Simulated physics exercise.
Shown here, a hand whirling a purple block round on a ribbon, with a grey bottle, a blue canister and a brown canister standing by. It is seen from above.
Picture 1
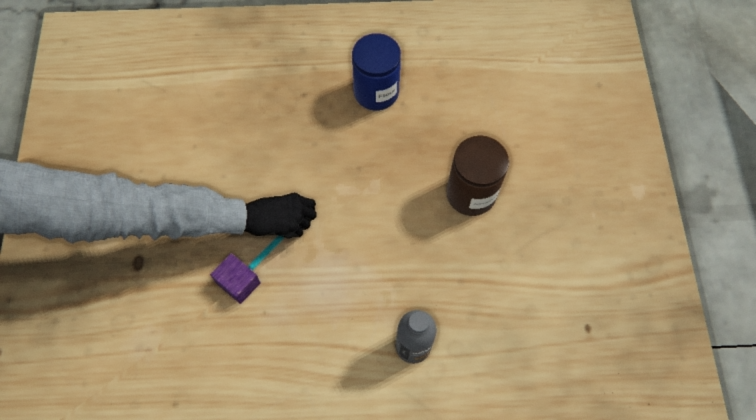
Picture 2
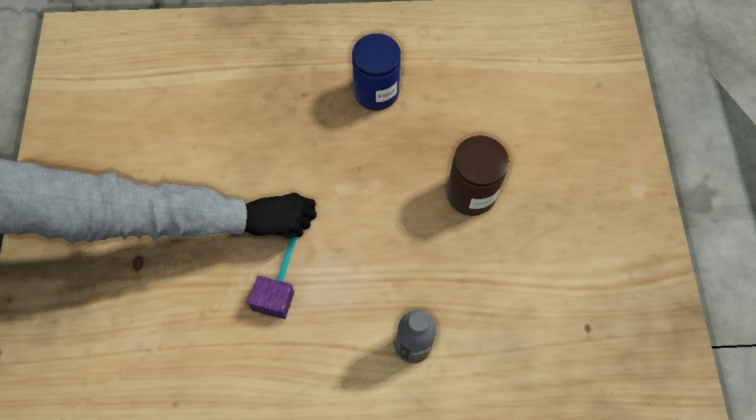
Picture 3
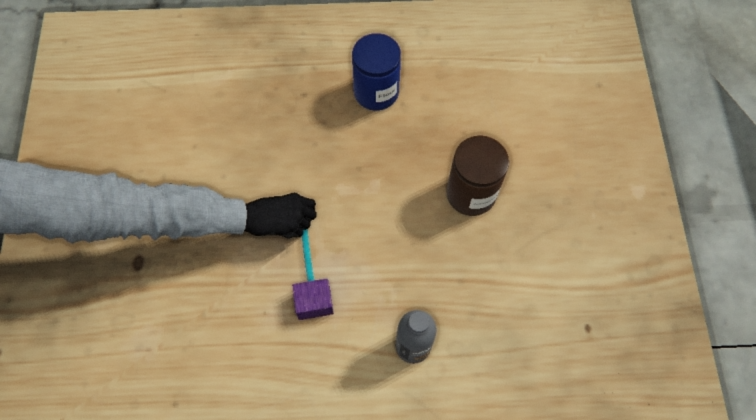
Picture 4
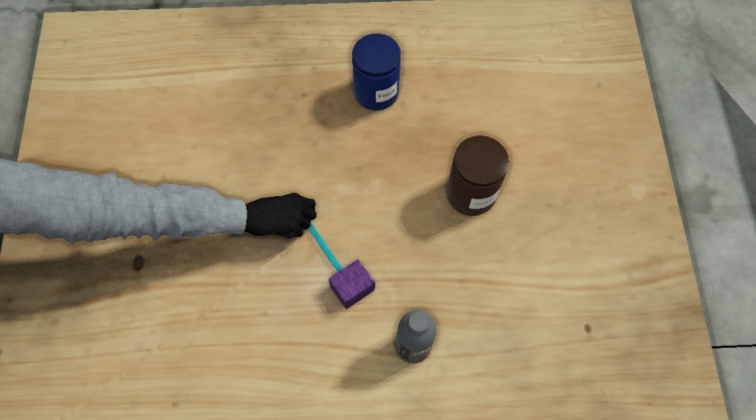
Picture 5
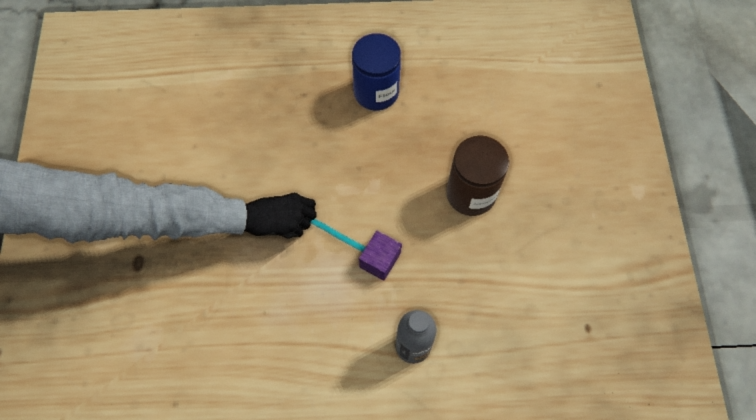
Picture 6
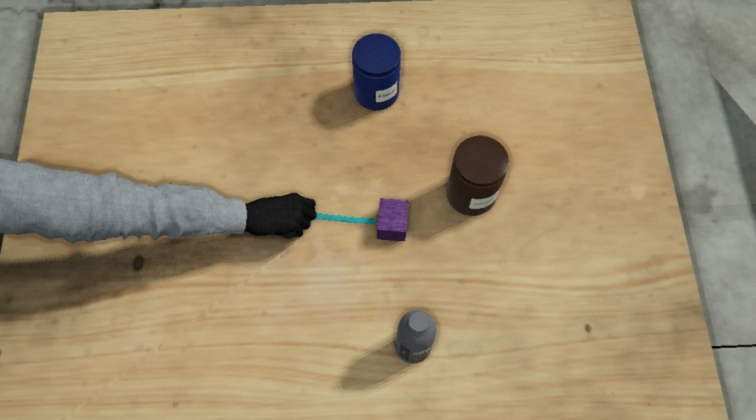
A black-gloved hand whirled a purple block on a blue ribbon anticlockwise over a wooden table, swinging it from the lower left, past the grey bottle, and up towards the right beside the brown canister.
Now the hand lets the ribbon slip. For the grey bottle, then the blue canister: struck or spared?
The grey bottle remains clear; the blue canister takes the knock.
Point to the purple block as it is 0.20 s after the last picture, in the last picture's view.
By then it is at (393, 119).
Then, 0.08 s after the last picture, block near (388, 152).
Then, 0.20 s after the last picture, block near (393, 119); blue canister tapped.
At rest, block near (395, 120); blue canister tapped. The grey bottle escapes it and the blue canister is struck.
